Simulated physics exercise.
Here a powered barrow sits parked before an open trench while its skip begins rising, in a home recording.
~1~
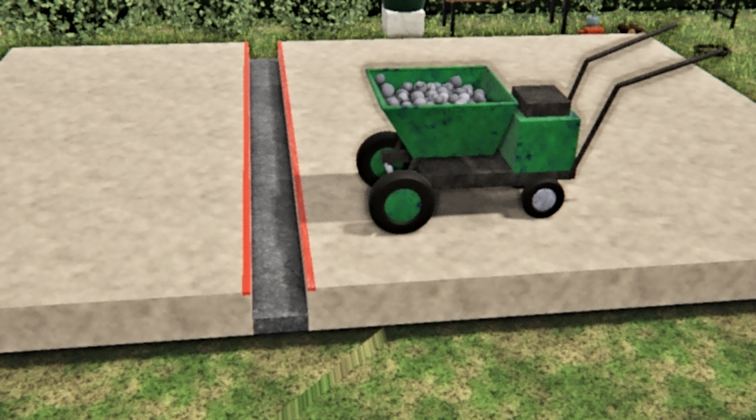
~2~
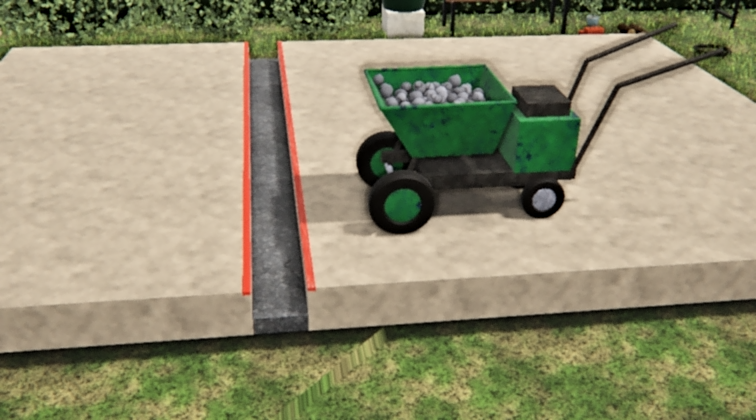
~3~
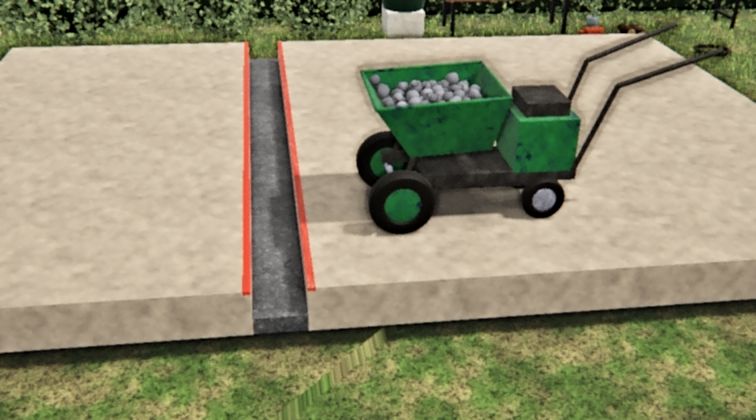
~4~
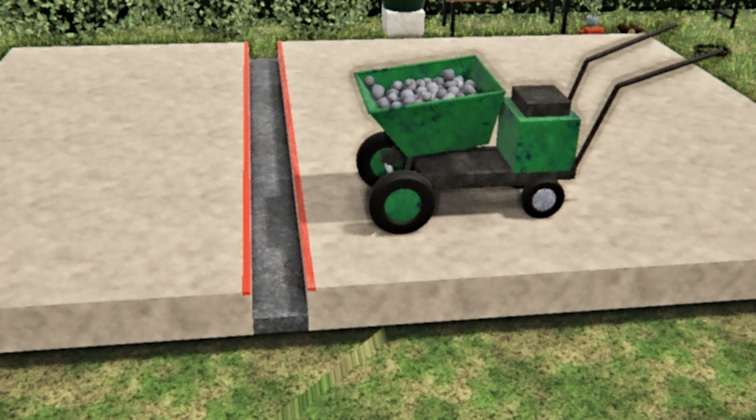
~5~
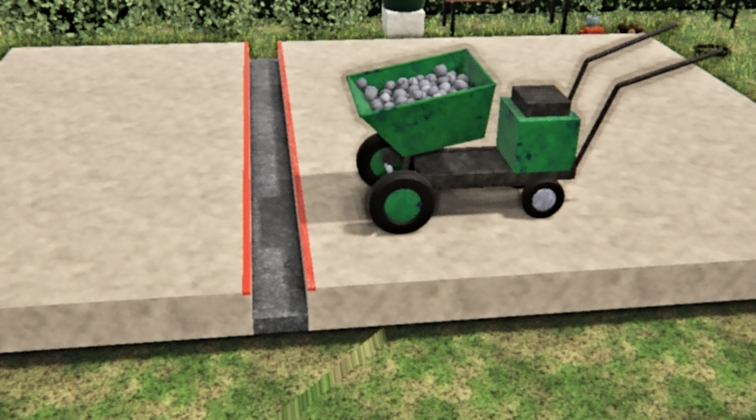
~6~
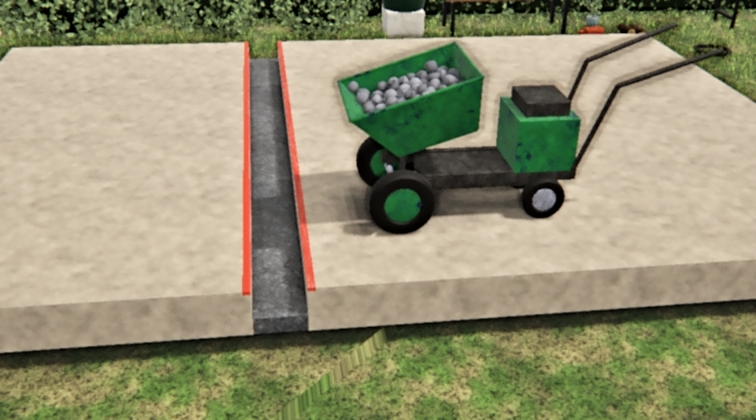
On a concrete slab beside a narrow trench, a parked green powered barrow slowly tilting its skip of grey cobbles leftward.
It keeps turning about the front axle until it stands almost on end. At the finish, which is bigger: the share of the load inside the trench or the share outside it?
The share inside is bigger.
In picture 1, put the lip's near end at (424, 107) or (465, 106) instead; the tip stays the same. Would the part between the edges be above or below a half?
For the first case I'd say upwards of half, and for the second case a smaller fraction.
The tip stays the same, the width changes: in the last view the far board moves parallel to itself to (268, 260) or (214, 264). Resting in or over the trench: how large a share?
Lab note: Try one 50 per cent, try two 100 per cent.
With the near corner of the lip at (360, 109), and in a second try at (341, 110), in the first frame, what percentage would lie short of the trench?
Near 0 and 0 percent respectively.
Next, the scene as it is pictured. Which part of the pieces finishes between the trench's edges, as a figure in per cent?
Roughly 85 in a hundred.
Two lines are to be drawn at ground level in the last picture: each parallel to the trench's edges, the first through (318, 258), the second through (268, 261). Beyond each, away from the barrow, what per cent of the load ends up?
Estimate, first then second: 100 %, 40 %.
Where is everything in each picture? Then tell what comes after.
In the first frame, lip of the skip at (383, 108), level; top of the load at (448, 101), round cobbles; first edge of the trench at (308, 258); far edge at (246, 262), the trench over half as wide as the skip, and about half as deep as wide.
In the second frame, lip of the skip at (381, 109), level; top of the load at (443, 98).
In the third frame, lip of the skip at (377, 110), tipped barely; top of the load at (443, 99).
In the fourth frame, lip of the skip at (370, 112), tipped a little; top of the load at (437, 97).
In the fifth frame, lip of the skip at (361, 116), tipped a little; top of the load at (444, 89).
In the sixth frame, lip of the skip at (351, 121), tipped clearly; top of the load at (434, 85); first edge of the trench at (308, 258); far edge at (246, 262).
Soon, skip tipped steeply; all in the skip.
A while on, skip tipped right over; nearly all in the skip; a small part in or heaped over the trench; a stray few falling.
Towards the end, skip tipped right over; about a third in the skip; about half in or heaped over the trench; a small part beyond it.
Finally, skip tipped right over; most in or heaped over the trench; about a quarter beyond it.
